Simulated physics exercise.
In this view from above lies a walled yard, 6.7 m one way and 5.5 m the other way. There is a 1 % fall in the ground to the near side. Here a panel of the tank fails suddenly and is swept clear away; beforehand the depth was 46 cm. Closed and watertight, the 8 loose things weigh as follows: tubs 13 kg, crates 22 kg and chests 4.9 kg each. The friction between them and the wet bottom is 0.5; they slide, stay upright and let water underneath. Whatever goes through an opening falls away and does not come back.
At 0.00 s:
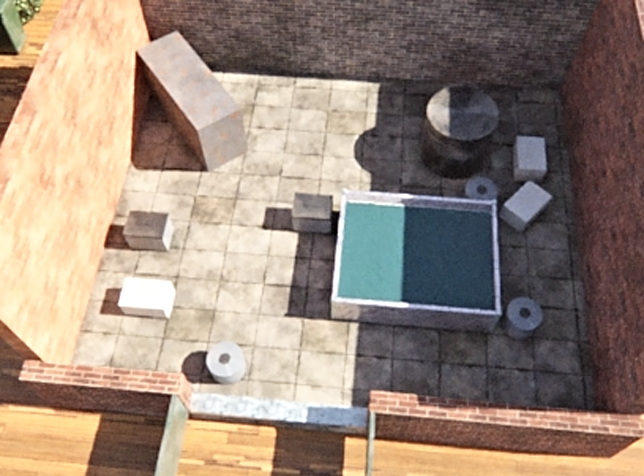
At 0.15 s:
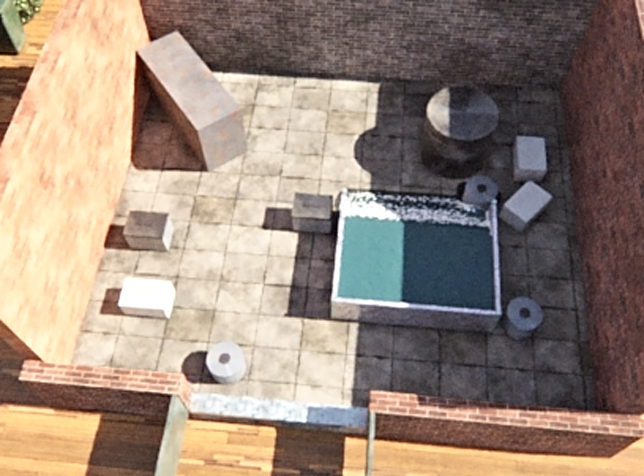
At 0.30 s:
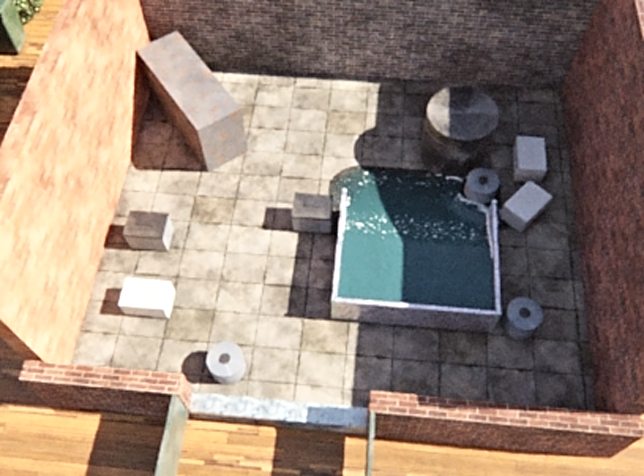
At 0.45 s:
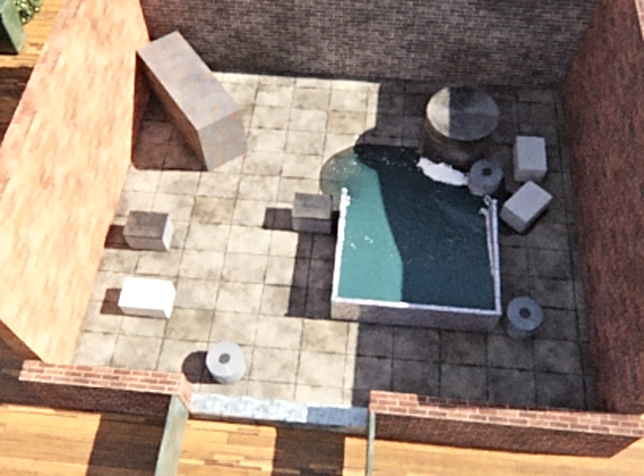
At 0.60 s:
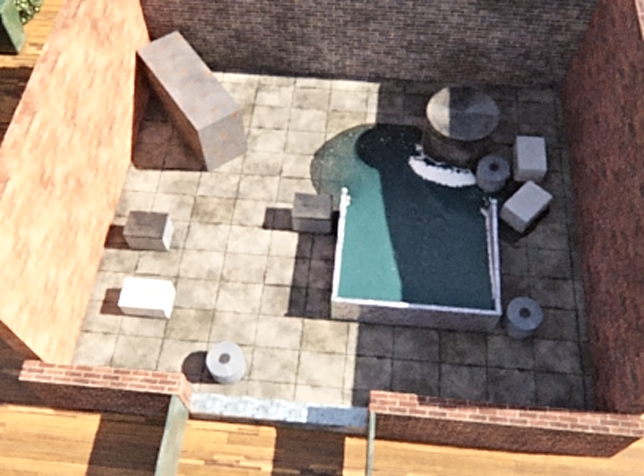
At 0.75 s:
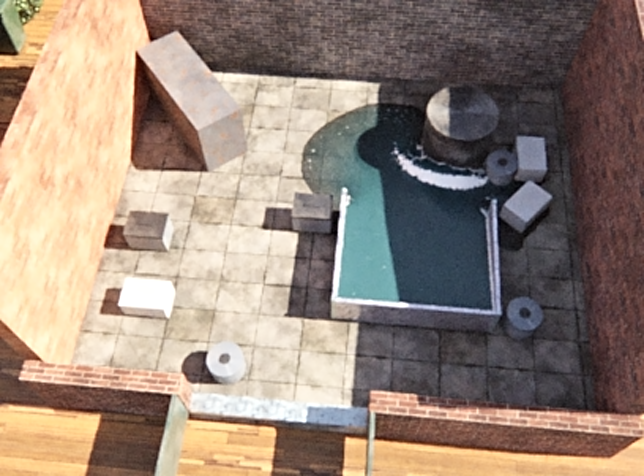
Teal water burst out of the far side of a rectangular tank in a walled yard, spreading across the paving and around a round block, and nudged one grey tub while the other objects stayed put.
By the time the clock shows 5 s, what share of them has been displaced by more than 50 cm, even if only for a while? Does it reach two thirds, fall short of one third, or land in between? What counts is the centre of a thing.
It falls short of one third.
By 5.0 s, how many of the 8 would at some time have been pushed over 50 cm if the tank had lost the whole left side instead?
Then it comes to 3 of them.
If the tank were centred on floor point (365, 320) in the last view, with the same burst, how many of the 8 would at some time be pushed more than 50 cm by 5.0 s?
Result: 2 of them.
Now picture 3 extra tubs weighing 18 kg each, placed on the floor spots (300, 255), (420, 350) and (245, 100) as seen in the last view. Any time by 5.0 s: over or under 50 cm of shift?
Going through them, I'd say falls short, falls short and finally exceeds it.
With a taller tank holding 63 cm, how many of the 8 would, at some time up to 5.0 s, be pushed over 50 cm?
Result: 3.
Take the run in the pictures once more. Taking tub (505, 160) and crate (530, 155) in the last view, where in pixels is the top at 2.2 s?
Estimated pixels: (501, 111) and (560, 127).
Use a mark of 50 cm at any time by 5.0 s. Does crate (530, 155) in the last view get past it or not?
Well, that one comes out beyond the limit.
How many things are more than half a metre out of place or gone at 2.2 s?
I count 2 of them.
After 1.1 s 1 of 8 are over 50 cm from their spots; 0 afloat.
After 2.2 s 2 of 8 are over 50 cm from their spots; 0 afloat.
After 3.5 s 2 of 8 are over 50 cm from their spots; 2 afloat.
After 5.0 s 2 of 8 are over 50 cm from their spots, and 2 have been at some point; 2 afloat.
